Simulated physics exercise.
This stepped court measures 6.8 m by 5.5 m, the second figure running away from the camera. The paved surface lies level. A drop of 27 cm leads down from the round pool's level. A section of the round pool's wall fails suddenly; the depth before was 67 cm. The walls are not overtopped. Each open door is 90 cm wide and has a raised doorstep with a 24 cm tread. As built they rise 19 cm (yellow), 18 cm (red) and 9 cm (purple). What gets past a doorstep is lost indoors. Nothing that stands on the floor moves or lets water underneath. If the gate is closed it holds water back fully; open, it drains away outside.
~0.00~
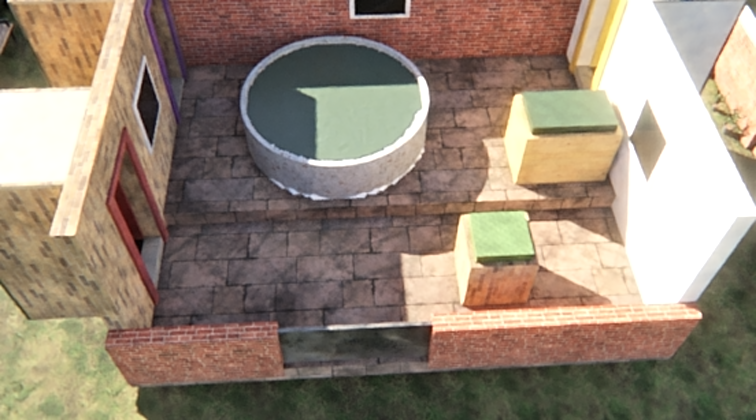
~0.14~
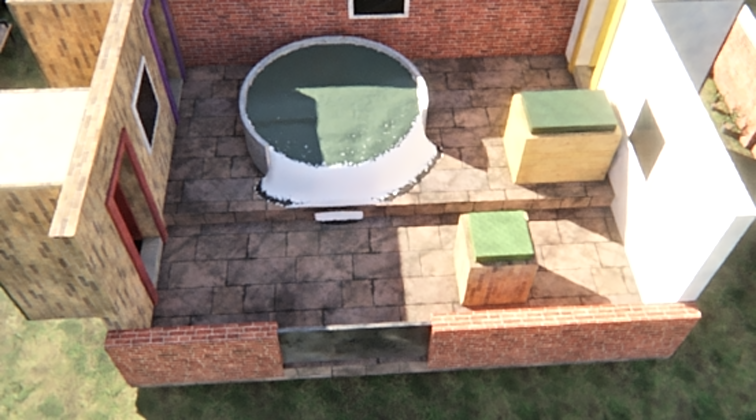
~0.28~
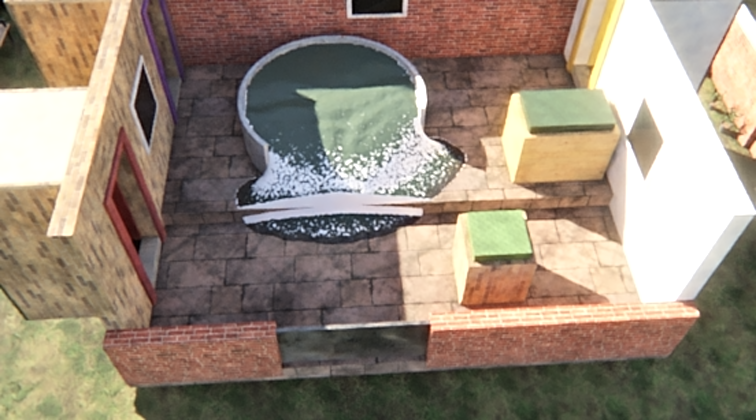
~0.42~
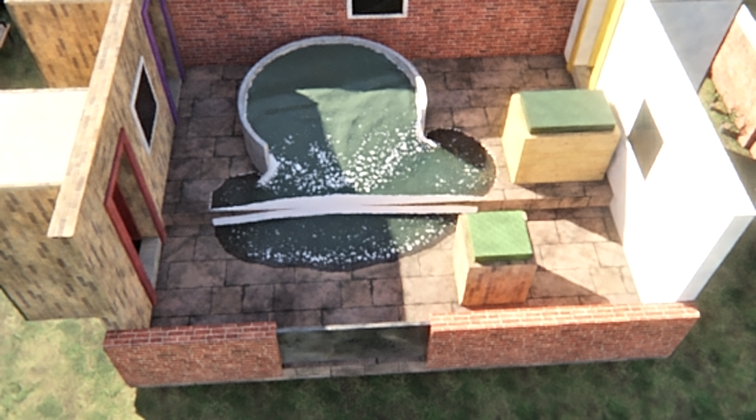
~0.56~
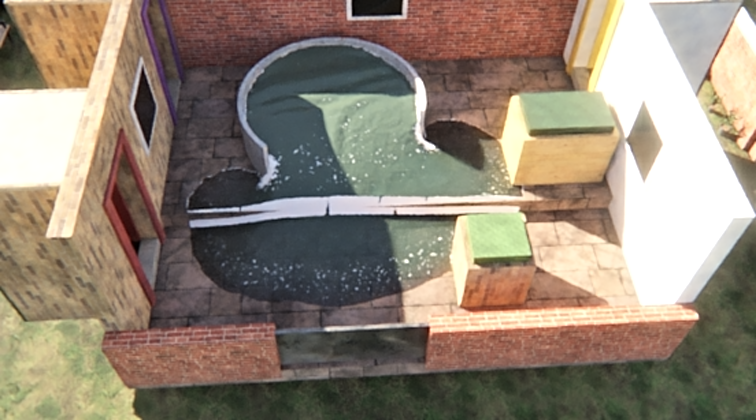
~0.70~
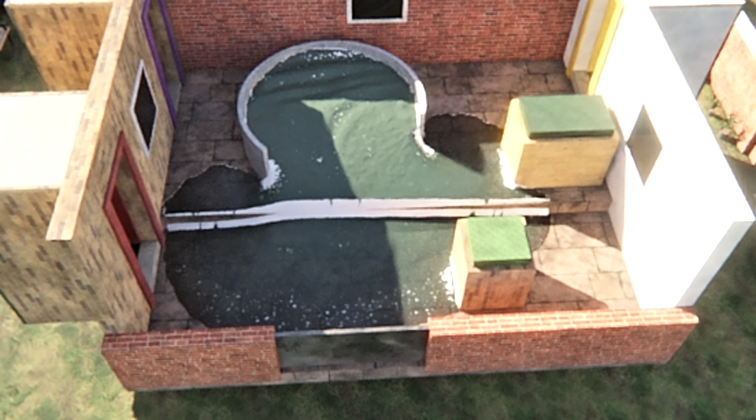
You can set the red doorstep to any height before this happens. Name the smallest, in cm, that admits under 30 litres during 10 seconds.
Close to 24 cm is just enough.
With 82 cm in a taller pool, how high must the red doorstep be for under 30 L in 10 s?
Then roughly 28 cm.
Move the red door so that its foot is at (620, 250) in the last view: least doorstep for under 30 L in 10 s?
About 28 cm.
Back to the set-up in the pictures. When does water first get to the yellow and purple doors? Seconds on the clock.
Arrival: Yellow 2.0 s, purple 5.5 s.
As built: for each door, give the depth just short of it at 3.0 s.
Depths in cm: Yellow 2, red 17, purple 0.
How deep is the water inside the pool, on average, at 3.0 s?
About 17 cm.
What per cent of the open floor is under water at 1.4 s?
Some 55 per cent of it.
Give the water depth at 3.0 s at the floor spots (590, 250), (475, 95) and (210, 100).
About 34, 1 and 0 cm.
After 1.4 s water covers 55 % of the floor, deepest (38 cm) near (458, 347); 10 cm at the red door, 0 litres in over its 18 cm doorstep.
After 3.0 s water covers 60 % of the floor, deepest (40 cm) near (620, 271); 17 cm at the red door, 0 litres in over its 18 cm doorstep.
After 10.0 s water covers 65 % of the floor, deepest (32 cm) near (430, 239); 23 cm at the red door, 108 litres in over its 18 cm doorstep.
At the red door as built, the water arrived by 0.8 s and peaked near 29 cm at 9.0 s.
Run again over the same 10 s with other heights there, 91 litres in over 19 cm, 13 litres over 26 cm. The limit of 30 litres is kept from about 24 cm up.
